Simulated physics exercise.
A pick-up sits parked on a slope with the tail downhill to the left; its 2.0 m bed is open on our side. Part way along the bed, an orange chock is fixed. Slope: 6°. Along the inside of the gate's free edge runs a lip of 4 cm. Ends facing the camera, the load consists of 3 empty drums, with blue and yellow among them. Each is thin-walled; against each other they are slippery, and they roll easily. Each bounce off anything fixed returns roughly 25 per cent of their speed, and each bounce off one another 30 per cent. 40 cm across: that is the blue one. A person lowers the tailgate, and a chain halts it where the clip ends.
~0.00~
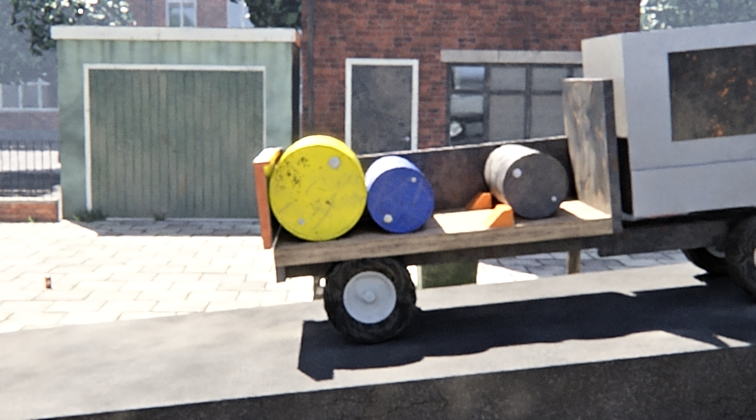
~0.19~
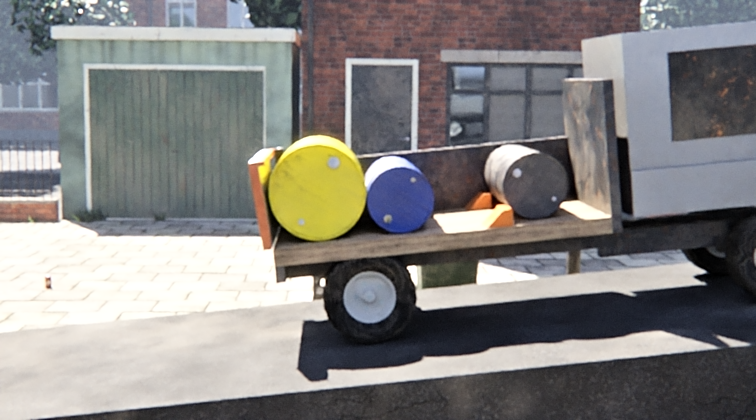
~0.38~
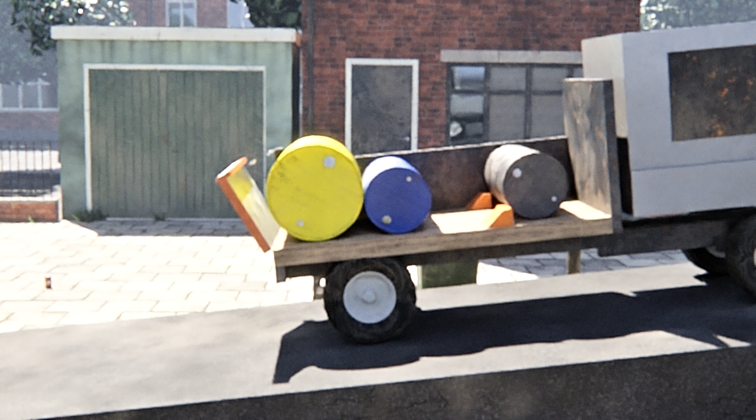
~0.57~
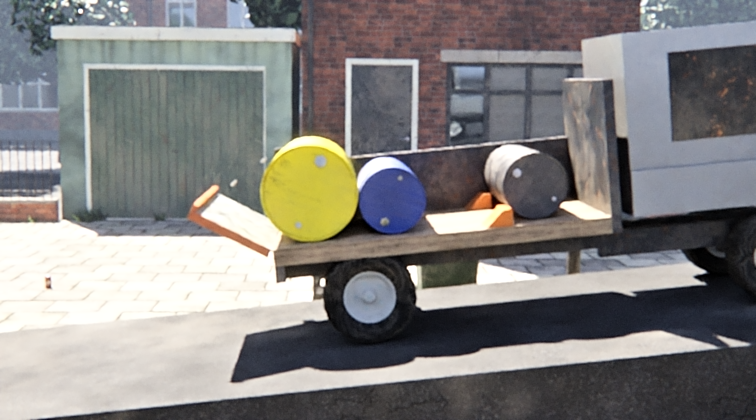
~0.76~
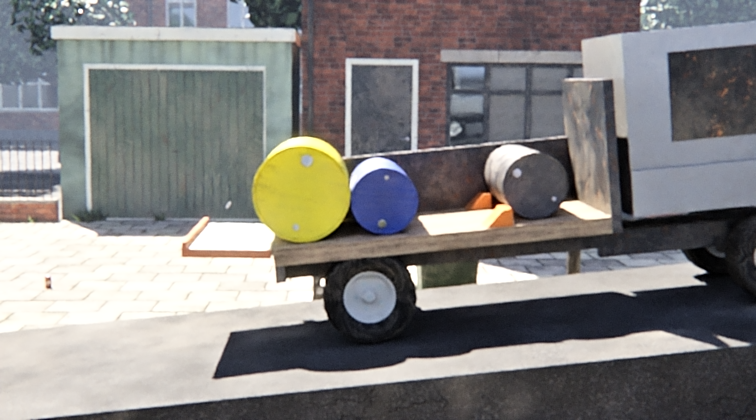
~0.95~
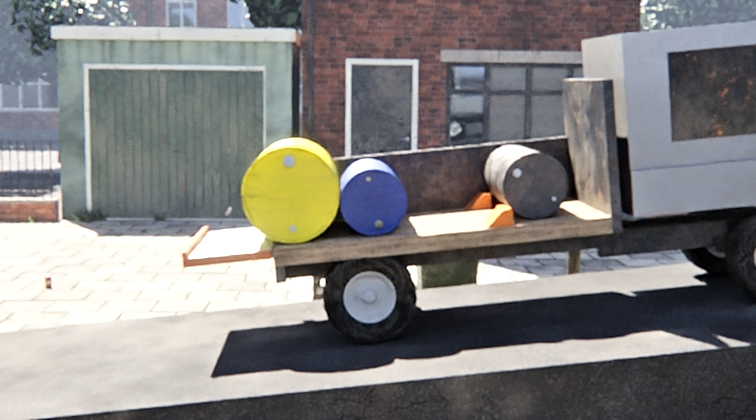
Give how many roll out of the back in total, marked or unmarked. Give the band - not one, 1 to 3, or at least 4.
Band: 1 to 3.
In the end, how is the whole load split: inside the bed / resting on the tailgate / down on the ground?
1 / 0 / 2.
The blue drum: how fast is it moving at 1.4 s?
Speed approx. 0.6 m/s.
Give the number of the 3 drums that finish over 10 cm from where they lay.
2.
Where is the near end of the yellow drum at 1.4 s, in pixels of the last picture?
That would be about (255, 198) in pixels.
Then, 1.4 s in, blue is on the bed, 40 cm short of the hinge, rolling left; yellow is on the gate, 10 cm past the hinge, rolling left; 0 gone off the back.
Then, 2.0 s in, blue is on the bed, 5 cm short of the hinge, rolling left; yellow is on the gate, 45 cm past the hinge, rolling left; 0 gone off the back.
Then, 2.5 s in, blue is on the gate, 25 cm past the hinge, rolling left; yellow is dropping off the gate; 1 gone off the back.
Then, 3.2 s in, blue is dropping off the gate; yellow is out on the ground; 2 gone off the back.
In the end (5.3 s), blue is out on the ground; yellow is off the vehicle; 2 gone off the back.
